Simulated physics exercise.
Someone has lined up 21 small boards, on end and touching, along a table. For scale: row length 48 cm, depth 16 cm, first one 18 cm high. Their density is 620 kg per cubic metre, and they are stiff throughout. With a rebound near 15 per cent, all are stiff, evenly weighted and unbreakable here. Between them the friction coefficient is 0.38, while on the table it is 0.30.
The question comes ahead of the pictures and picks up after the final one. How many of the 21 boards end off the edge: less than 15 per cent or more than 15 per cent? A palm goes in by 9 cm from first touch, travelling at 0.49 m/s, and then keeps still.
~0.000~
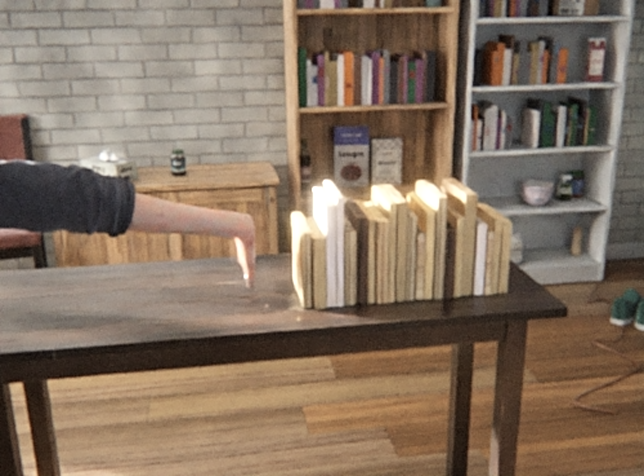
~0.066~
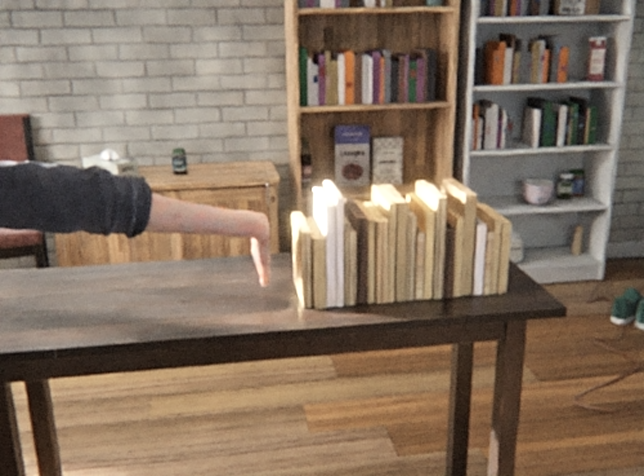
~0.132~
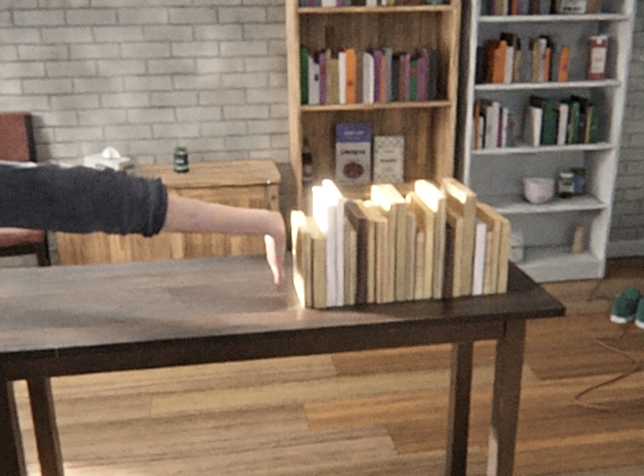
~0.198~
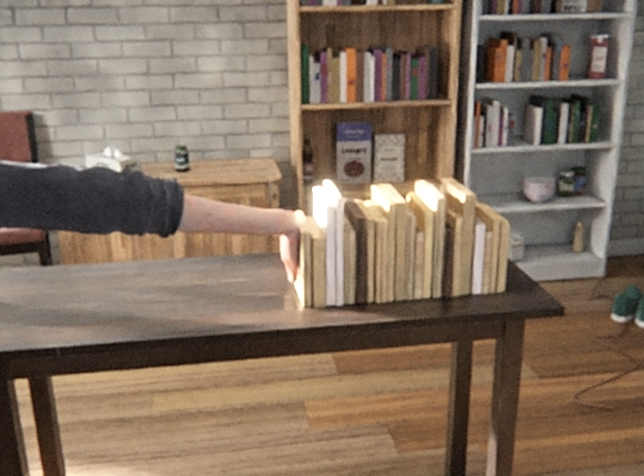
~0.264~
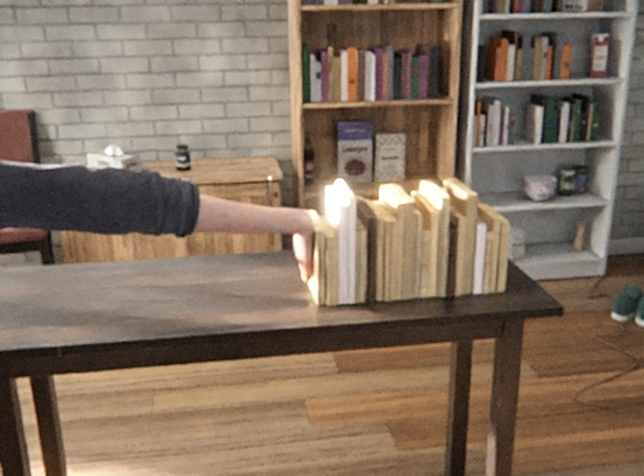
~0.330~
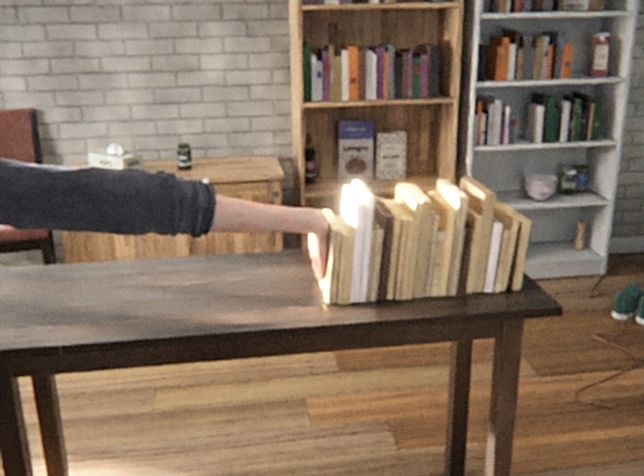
Upwards of 15 per cent.
After 0.42 s, none of the 21 boards off the edge, 21 disturbed.
After 0.68 s, 1 of the 21 boards off the edge.
After 1.04 s, 5 of the 21 boards off the edge.
In the end (1.4 s), 5 of the 21 boards off the edge. That is 24 per cent.
